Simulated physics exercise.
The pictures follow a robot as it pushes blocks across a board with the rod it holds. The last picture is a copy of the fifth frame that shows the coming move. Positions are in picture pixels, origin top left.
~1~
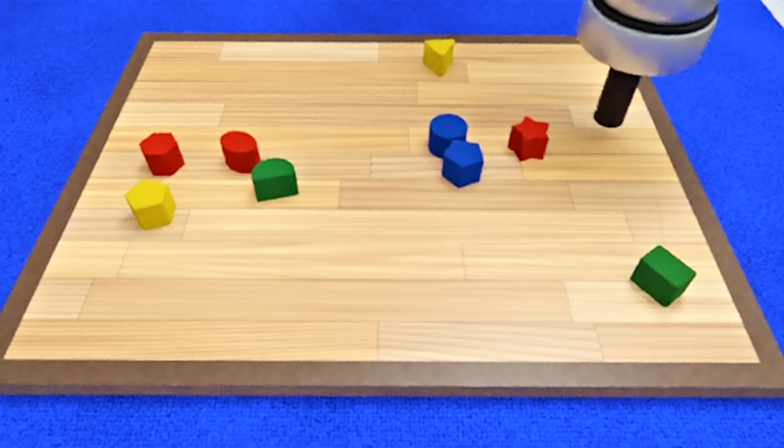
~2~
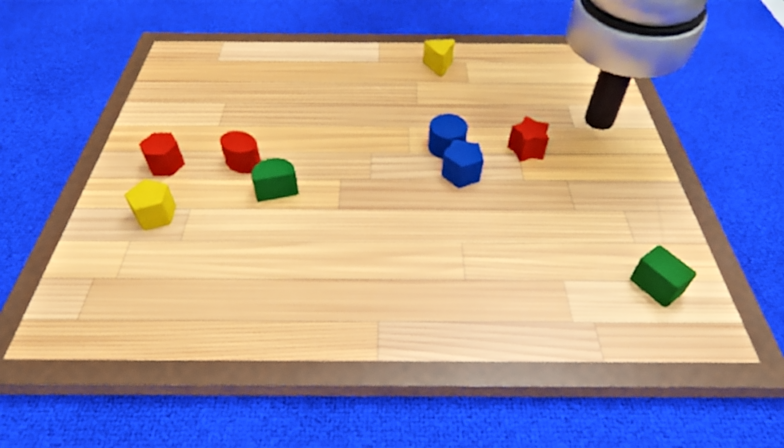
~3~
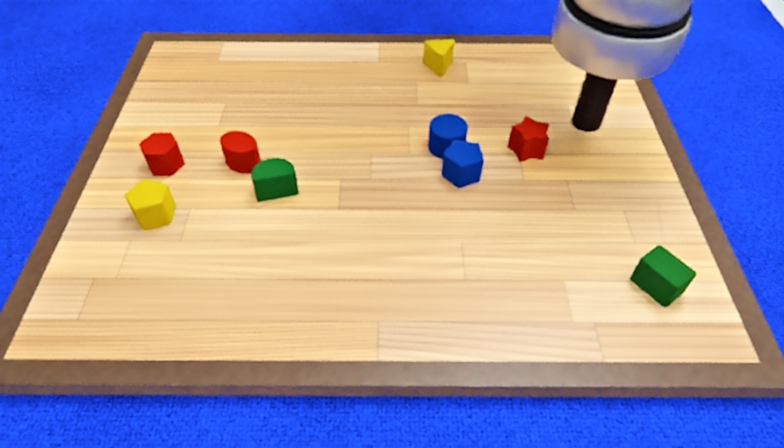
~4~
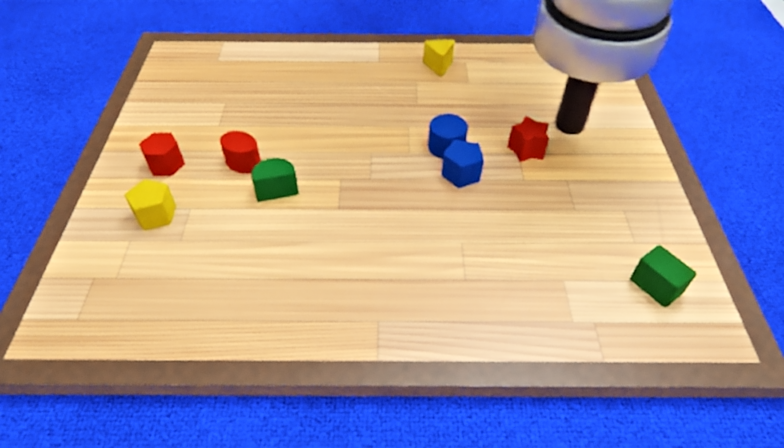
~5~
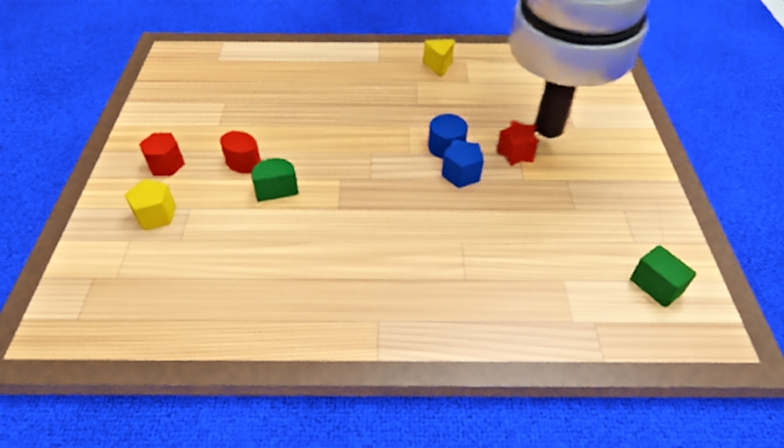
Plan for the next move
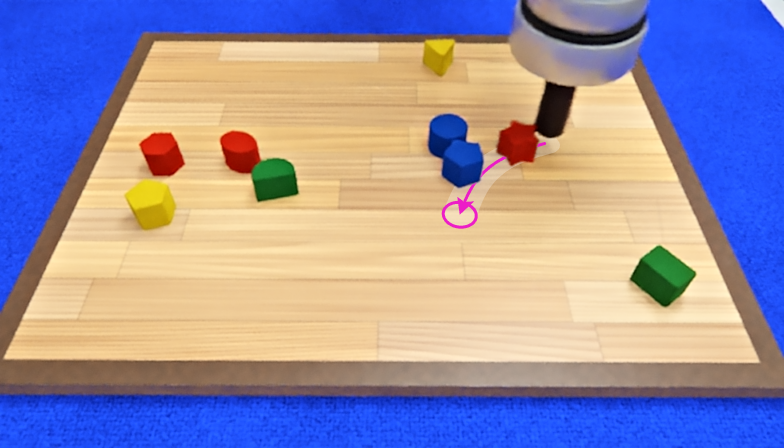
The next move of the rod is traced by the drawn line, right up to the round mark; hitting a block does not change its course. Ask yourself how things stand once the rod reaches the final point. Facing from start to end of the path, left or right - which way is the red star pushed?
Its shift is rightward.
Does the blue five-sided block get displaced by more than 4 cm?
Yes - that is the case.
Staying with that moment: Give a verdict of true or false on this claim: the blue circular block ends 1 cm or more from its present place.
False - the claim does not hold.
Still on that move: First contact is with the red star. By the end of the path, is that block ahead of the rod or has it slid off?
I'd say the red star has slipped off and sits beside or behind the rod.
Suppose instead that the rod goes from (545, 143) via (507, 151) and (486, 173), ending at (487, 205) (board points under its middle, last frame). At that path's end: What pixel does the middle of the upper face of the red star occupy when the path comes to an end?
Its top middle: (458, 193).
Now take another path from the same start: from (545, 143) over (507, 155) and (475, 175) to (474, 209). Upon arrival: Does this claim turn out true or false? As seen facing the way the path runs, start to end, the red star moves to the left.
False - the claim does not hold.
The drawn path runs from (545, 143) via (506, 157) and (476, 181), ending at (460, 215).
On the path given first. One third of the way, rod (508, 143); blue five-sided block (450, 157), turned 20° anticlockwise; red star (478, 144).
Two thirds of the way, rod (478, 167); blue five-sided block (409, 172); red star (443, 165), turned 20° clockwise.
At the end, rod (462, 200); blue circular block not moved; blue five-sided block (391, 175), turned 30° clockwise; red star (427, 186), turned 65° clockwise.
